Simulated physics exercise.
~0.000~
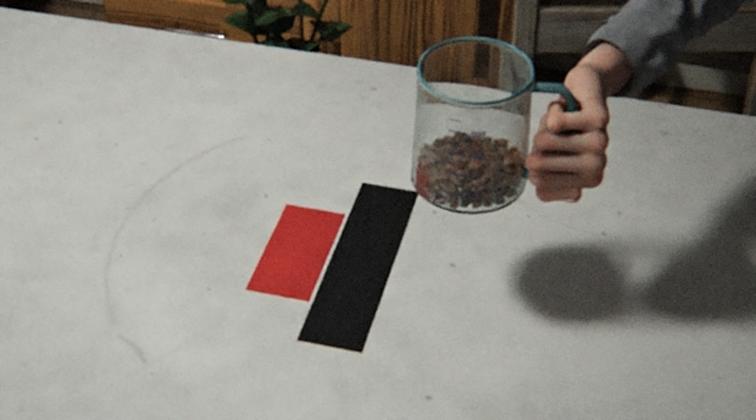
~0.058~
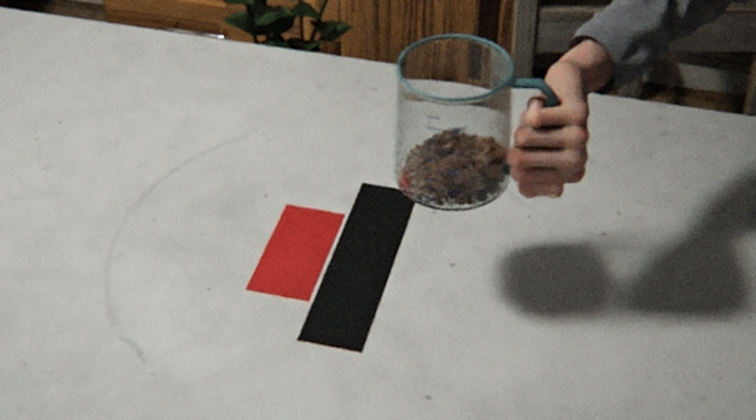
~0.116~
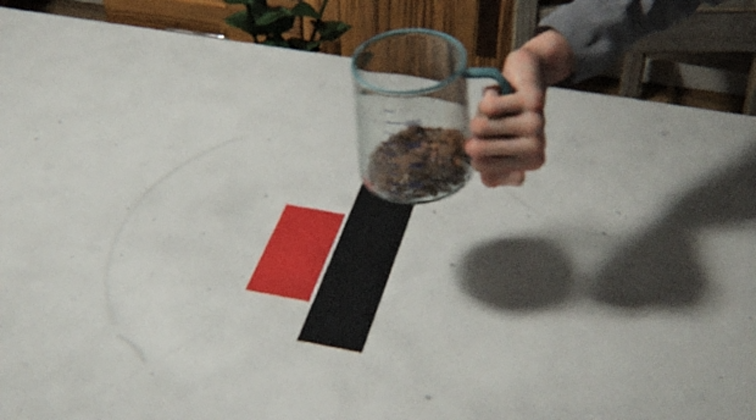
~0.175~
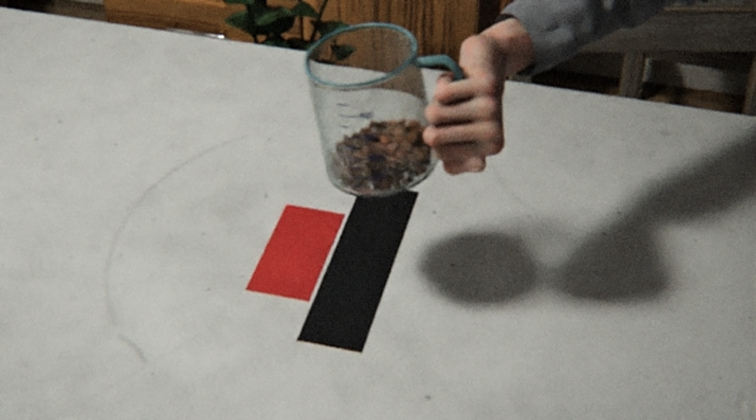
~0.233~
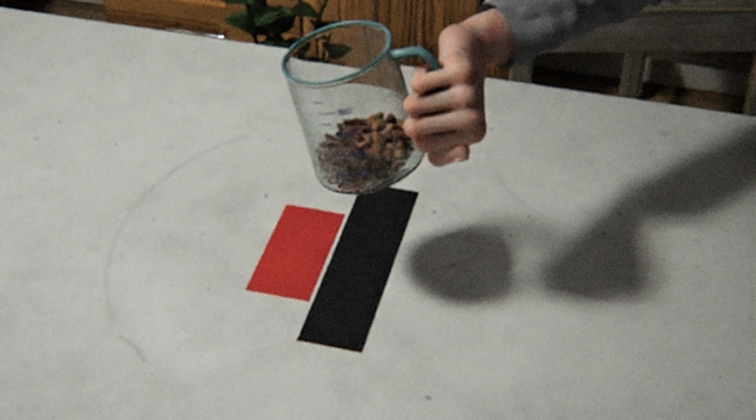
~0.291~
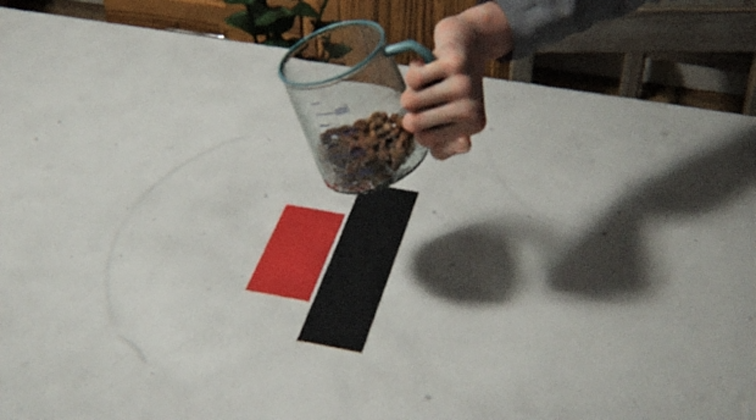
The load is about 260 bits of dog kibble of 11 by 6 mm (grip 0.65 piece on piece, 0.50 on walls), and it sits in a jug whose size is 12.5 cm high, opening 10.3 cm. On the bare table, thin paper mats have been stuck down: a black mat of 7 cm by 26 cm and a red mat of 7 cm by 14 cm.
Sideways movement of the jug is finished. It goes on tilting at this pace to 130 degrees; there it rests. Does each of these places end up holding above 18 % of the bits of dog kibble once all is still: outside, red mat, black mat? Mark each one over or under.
My marks are as follows: Outside - over; red mat - over; black mat - under.
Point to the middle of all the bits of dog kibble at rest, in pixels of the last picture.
About (272, 252).
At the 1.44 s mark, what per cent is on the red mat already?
Share at that moment: Near 0 per cent.
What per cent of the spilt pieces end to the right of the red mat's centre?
About 10 percent.
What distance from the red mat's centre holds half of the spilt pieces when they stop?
Around 8 cm from the centre.
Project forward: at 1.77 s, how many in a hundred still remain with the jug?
About 25 percent.
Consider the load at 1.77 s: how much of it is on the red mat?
Close to 55 in a hundred has got there by that moment.
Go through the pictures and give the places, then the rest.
In the first picture, jug at (472, 121); tilt 0 degrees; moved 0.0 cm; lip at (421, 62); top of the load at (477, 134); black mat at (362, 261); red mat at (297, 251).
In the second picture, jug at (454, 118); tilt 1 degrees; moved 1.8 cm; lip at (400, 60); top of the load at (463, 131).
In the third picture, jug at (412, 110); tilt 5 degrees; moved 5.8 cm; low side left; lip at (355, 57); top of the load at (427, 126).
In the fourth picture, jug at (370, 101); tilt 10 degrees; moved 9.8 cm; low side left; lip at (309, 54); top of the load at (414, 121).
In the fifth picture, jug at (350, 96); tilt 15 degrees; moved 11.6 cm; low side left; lip at (286, 56); top of the load at (362, 118).
In the sixth picture, jug at (348, 93); tilt 20 degrees; moved 11.6 cm; low side left; lip at (283, 61); top of the load at (369, 118); black mat at (362, 261); red mat at (297, 251). It turns about 85 degrees a second.
After 0.73 s, tilt 58 degrees; jug 100 %; middle of all pieces on or above the table near (391, 141).
Then, at 1.10 s, tilt 90 degrees; jug 100 %; middle of all pieces on or above the table near (396, 132).
Then, at 1.44 s, tilt 120 degrees; jug 95 %; middle of all pieces on or above the table near (381, 133).
After 1.77 s, tilt 130 degrees; red mat 55 %, outside 10 %, jug 25 %, in the air 10 %; middle of all pieces on or above the table near (305, 211).
At rest (2.7 s), red mat 50 %, outside 45 %, black mat 5 %, jug 0 %.
